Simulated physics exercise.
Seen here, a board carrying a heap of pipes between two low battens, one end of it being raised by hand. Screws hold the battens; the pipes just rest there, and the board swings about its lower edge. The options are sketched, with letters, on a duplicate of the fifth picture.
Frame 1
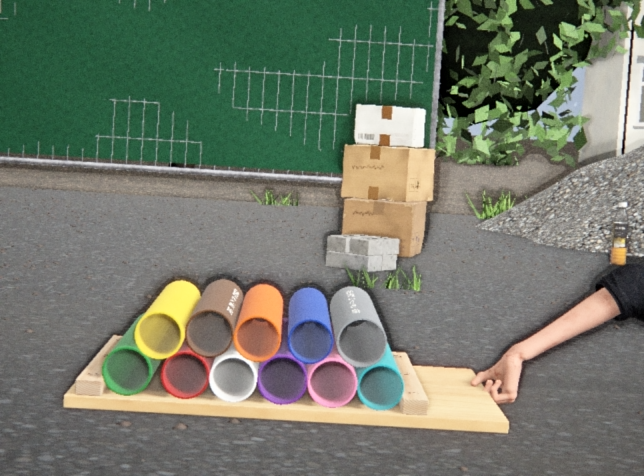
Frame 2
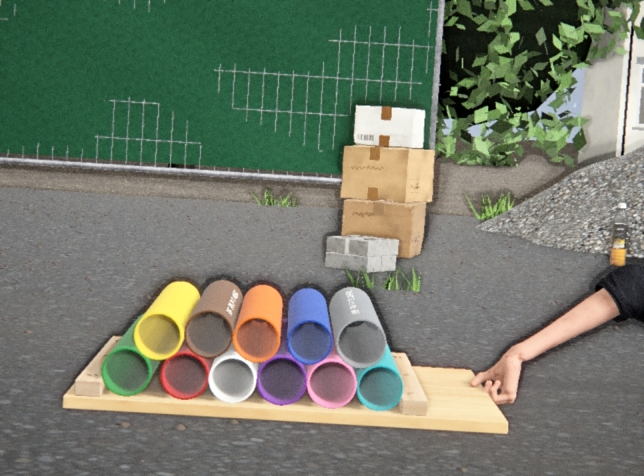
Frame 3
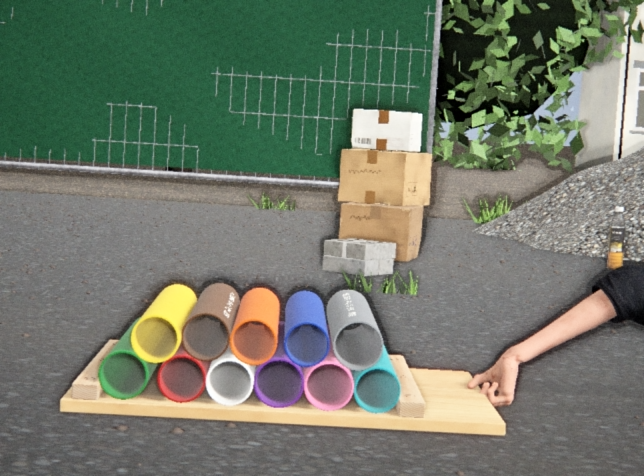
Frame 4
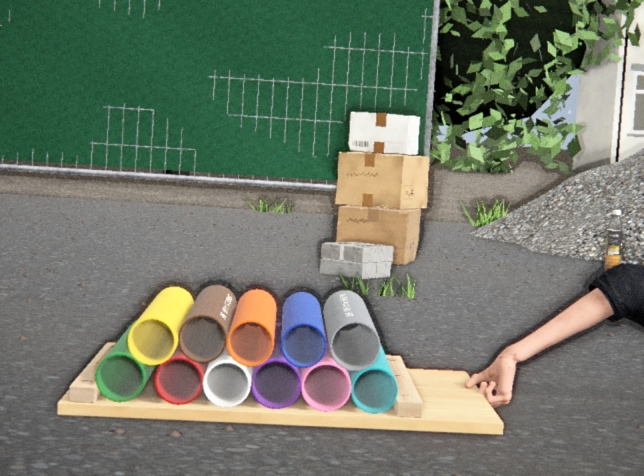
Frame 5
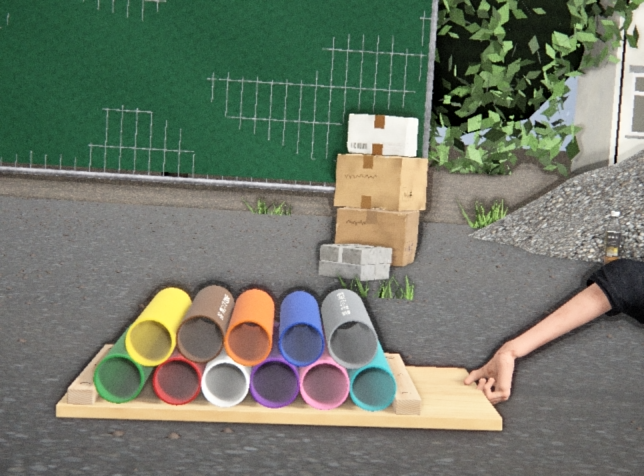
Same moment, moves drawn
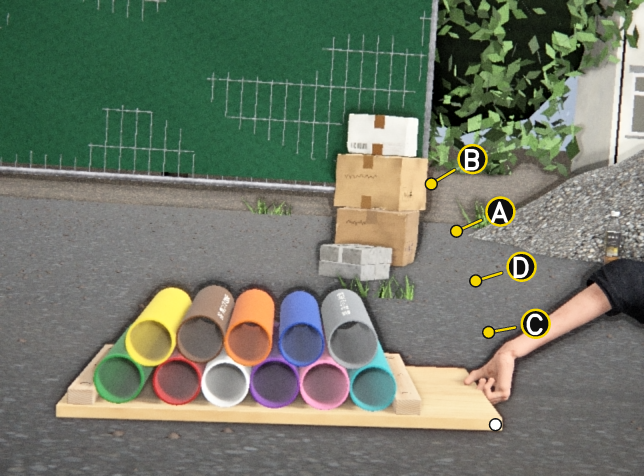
The whole view drifts very slightly, looking steeply down on grey paving beside a green surface, with stacked cardboard boxes, leafy plants and a gravel heap behind. Yellow, brown, orange, blue and grey pipes rest on green, red, white, purple, pink and turquoise ones, between battens on a pale board. A hand from the right keeps hold of the board's end as the scene slips slightly left and down, the pipes staying stacked.
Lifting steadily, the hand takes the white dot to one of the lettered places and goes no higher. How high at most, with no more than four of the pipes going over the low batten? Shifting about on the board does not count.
The answer is mark A.
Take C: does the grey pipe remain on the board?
The grey pipe: Yes.
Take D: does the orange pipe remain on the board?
Yes, with D.
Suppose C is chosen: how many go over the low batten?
At C the number is none.
On the marked copy, A at (456, 231); B at (431, 184); C at (489, 332); D at (476, 281); the white dot at (495, 425).
With A. Early on, board at 17°.
Further on, board at 28°.
At the end, board at 28°, three over the low batten (yellow, orange, brown).
As for the rest, B seven over the low batten; C none over the low batten; D none over the low batten.
